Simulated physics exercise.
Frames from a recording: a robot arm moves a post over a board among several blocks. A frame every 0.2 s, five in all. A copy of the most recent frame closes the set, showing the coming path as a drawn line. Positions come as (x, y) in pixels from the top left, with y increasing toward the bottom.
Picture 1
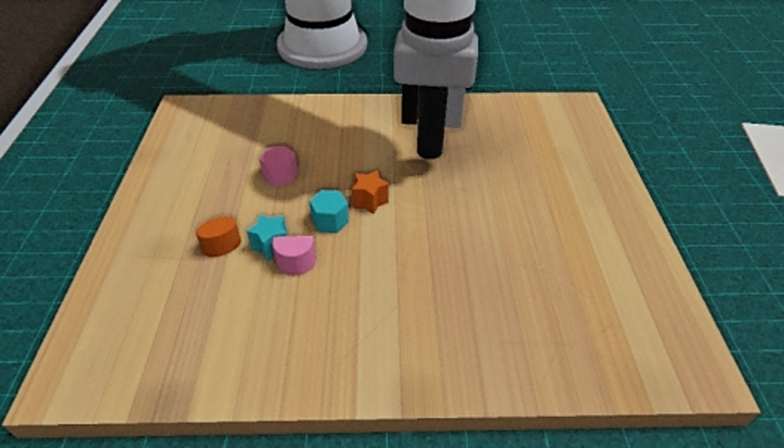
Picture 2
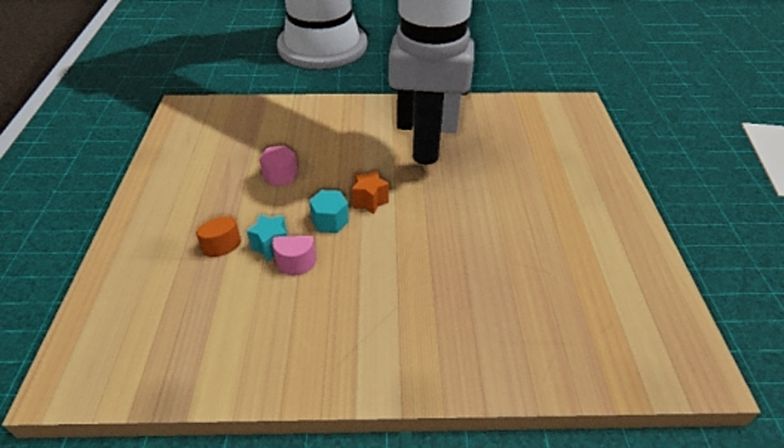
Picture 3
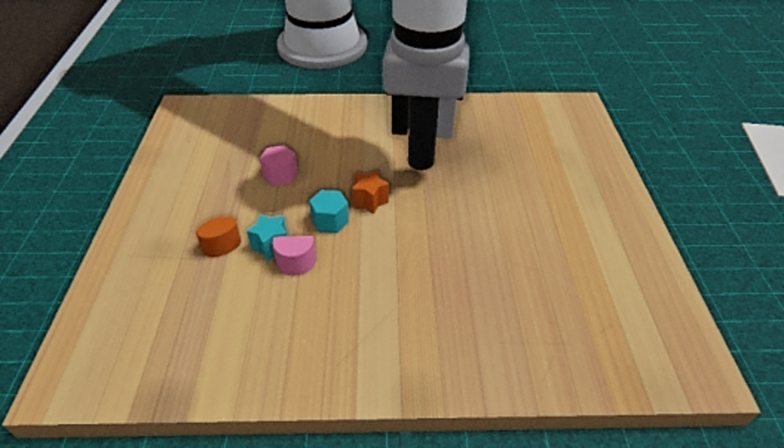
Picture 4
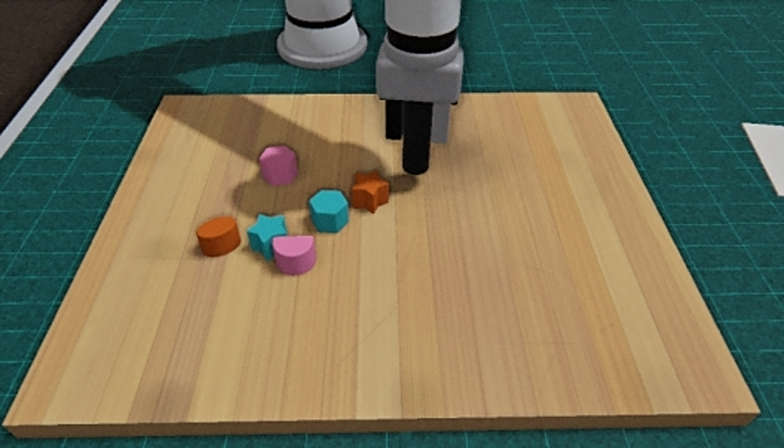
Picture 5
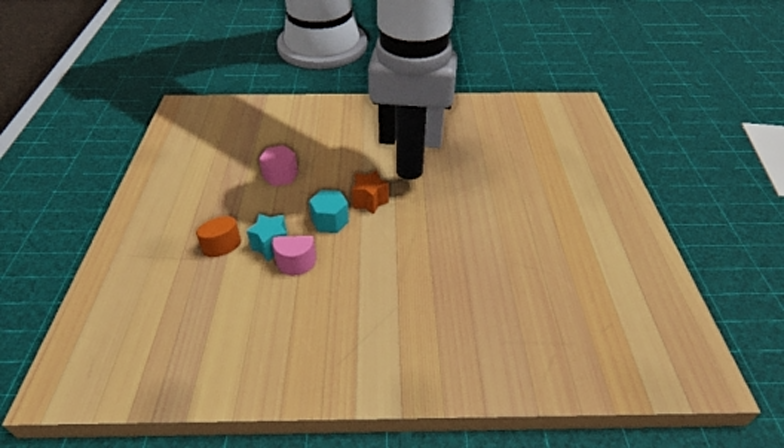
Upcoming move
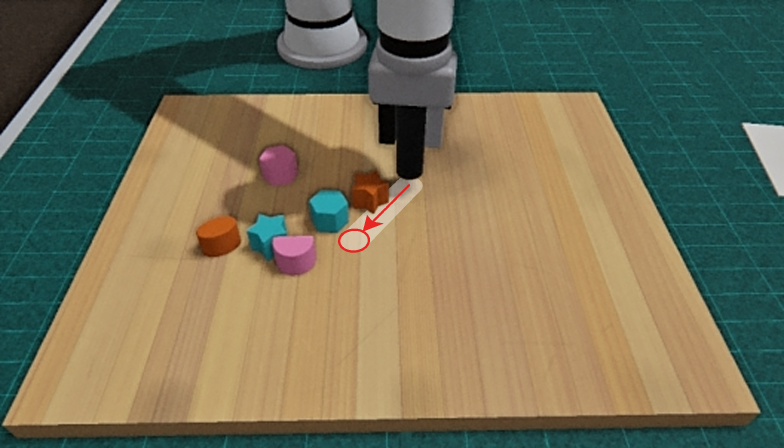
The video shows a robot arm moving a black post slowly down and to the left over a wooden board, drawing closer to an orange star block, while the turquoise, pink and orange blocks all stay still.
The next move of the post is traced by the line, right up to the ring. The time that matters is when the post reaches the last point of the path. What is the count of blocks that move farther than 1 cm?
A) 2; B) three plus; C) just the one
(A)
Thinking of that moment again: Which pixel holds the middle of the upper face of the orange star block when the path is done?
In the picture, that point is around (349, 192).
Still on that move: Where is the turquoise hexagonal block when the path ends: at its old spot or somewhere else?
By the time the path is finished, it has moved at least a centimetre.
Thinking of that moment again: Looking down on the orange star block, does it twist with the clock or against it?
Seen from above, its turn is clockwise.
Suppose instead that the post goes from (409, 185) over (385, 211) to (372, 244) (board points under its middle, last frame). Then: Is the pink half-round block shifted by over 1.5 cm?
My answer is no.
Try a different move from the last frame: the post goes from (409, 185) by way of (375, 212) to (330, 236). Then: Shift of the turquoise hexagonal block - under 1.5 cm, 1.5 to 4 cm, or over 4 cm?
The largest band: Over 4 cm.
Drawn move, from (409, 185) to (354, 240).
The first path, step by step. One third of the way, post at (392, 189); orange star block at (365, 184), turned 25° clockwise.
Two thirds of the way, post at (373, 208); turquoise hexagonal block at (316, 203); orange star block at (350, 191), turned 65° clockwise.
At the end, post at (353, 227); pink half-round block still; turquoise hexagonal block at (314, 202); orange star block at (349, 192), turned 80° clockwise.
